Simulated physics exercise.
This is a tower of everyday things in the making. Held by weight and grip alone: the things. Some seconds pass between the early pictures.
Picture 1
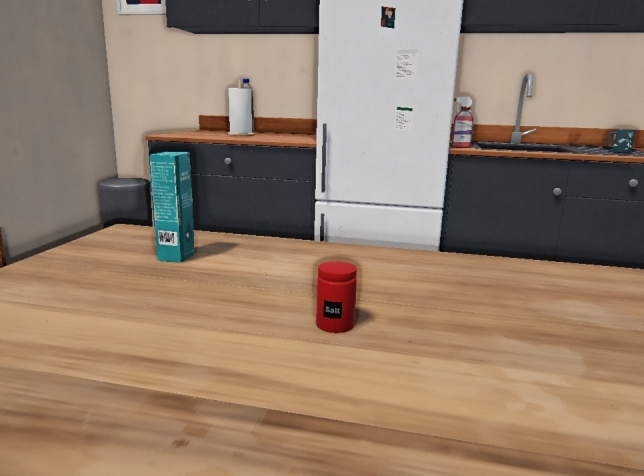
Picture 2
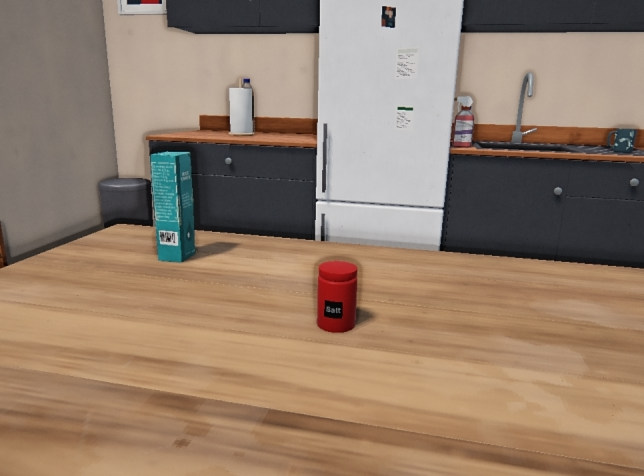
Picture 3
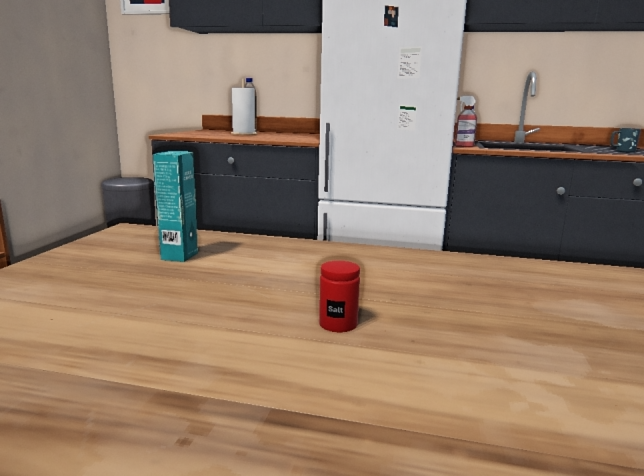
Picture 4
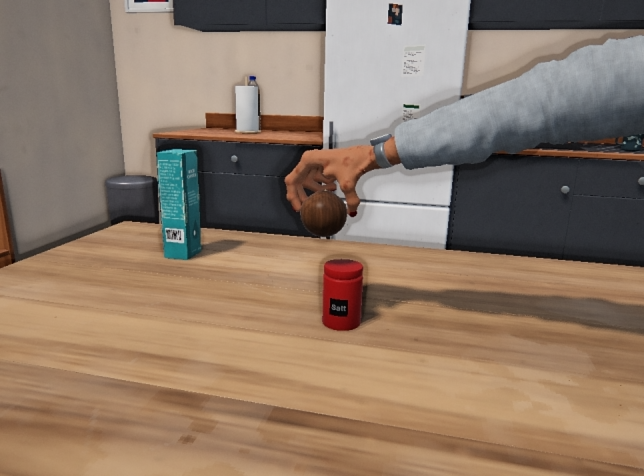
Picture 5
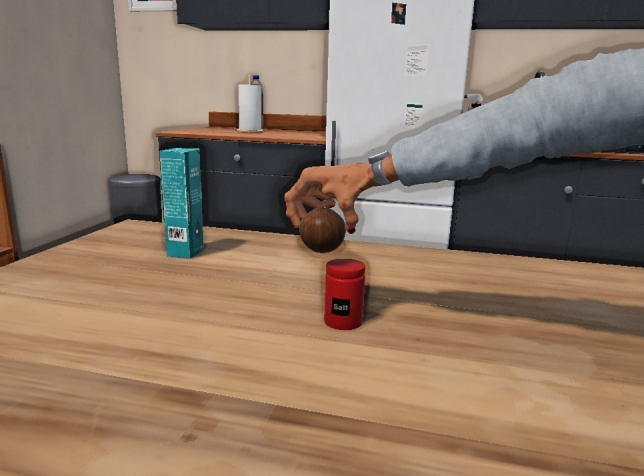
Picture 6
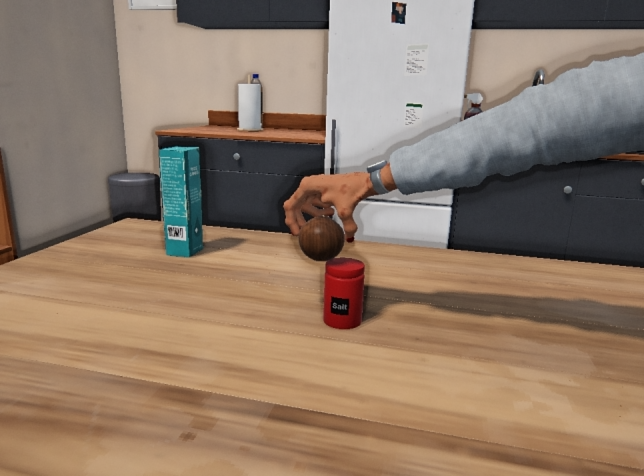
A hand in a grey sleeve holding a round brown object, lowering it slightly by a red salt jar on a wooden table.
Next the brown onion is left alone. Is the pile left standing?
No, it falls.
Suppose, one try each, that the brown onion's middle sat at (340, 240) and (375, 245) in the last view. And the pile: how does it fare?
In the first case it keeps its balance; in the second case it loses its balance.
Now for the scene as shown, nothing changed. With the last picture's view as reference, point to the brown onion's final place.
About (280, 292).
Then, 0.40 s later than the last frame, brown onion now fallen.
Then, 0.60 s later than the last frame, nothing new.
When it is over, fallen, brown onion; the other 2 as before. End places, in pixels of the last picture, brown onion near (280, 293). The pile comes apart.
